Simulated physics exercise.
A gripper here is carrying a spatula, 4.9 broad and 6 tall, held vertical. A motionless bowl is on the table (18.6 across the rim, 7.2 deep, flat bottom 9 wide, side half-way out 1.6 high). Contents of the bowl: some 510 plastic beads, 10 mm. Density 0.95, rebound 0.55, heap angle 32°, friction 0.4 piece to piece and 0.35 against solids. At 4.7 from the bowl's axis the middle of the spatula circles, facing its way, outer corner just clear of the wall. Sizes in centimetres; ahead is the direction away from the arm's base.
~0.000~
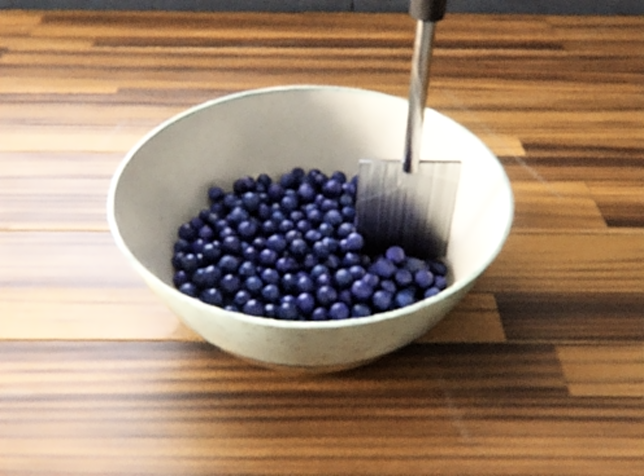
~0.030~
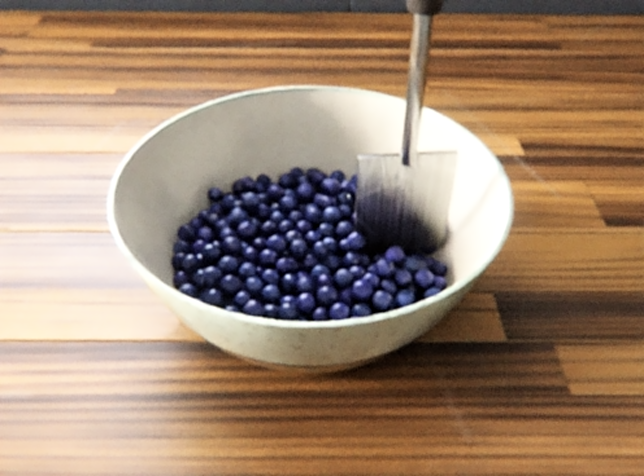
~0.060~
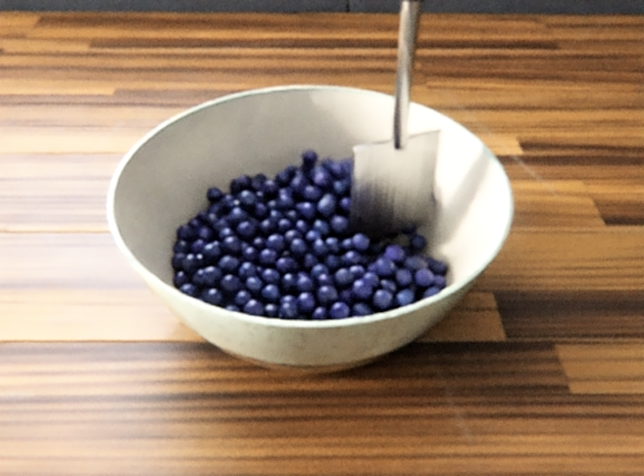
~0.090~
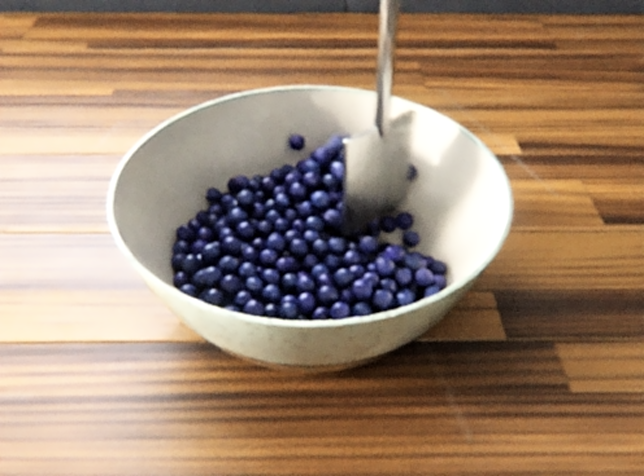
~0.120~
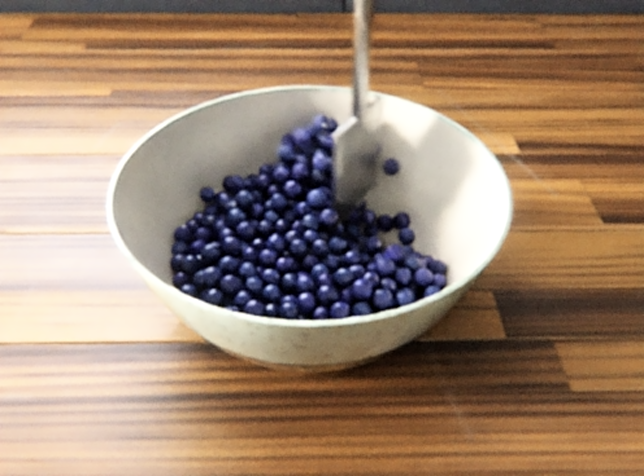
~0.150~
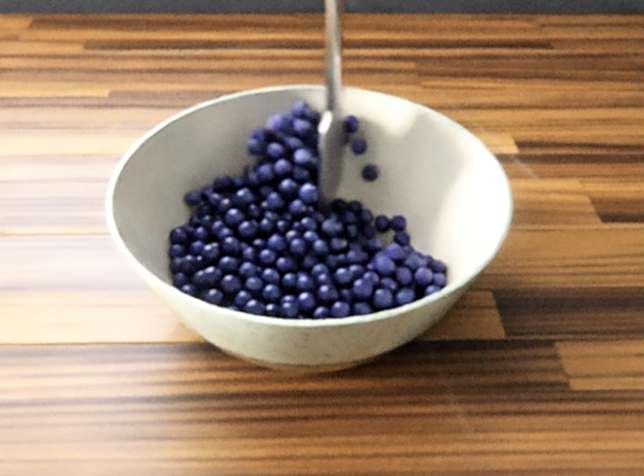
A cream bowl of dark purple beads sat still on a striped wooden table while an upright spatula swept leftward along its far side, turning edge-on and pushing beads into a rising heap.
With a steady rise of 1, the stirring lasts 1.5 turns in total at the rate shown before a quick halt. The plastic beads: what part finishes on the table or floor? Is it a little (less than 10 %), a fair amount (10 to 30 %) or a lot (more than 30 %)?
A little, less than 10 %.
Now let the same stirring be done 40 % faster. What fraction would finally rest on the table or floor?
Estimated share: Near 15 %.
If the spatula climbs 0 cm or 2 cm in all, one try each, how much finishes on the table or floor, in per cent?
Near 10 in a hundred, then 0 in a hundred.
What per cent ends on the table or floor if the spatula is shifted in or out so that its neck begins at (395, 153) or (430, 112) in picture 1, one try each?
Roughly 5 and 0 per cent.
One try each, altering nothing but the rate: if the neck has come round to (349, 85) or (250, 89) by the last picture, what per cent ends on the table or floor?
Some 5 and 25 per cent respectively.
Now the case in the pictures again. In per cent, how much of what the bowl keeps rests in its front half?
Close to 55 in a hundred.
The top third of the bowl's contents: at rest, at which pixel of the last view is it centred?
Estimated centre: (258, 277).
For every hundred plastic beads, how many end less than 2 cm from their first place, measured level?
About 35 %.
By 0.47 s, 256° round, highest piece 9 above the table; 500 in the bowl, 7 on the table or floor, 6 in flight or on the tool.
By 0.78 s, 78° round, highest piece 8 above the table; 489 in the bowl, 23 on the table or floor, 1 in flight or on the tool.
By 1.14 s, 180° round, highest piece 6 above the table; 485 in the bowl, 28 on the table or floor.
By 1.84 s, 180° round, highest piece 6 above the table; 485 in the bowl, 28 on the table or floor.
Final count, 485 in the bowl, 28 on the table or floor. That is 5 % on the table or floor.
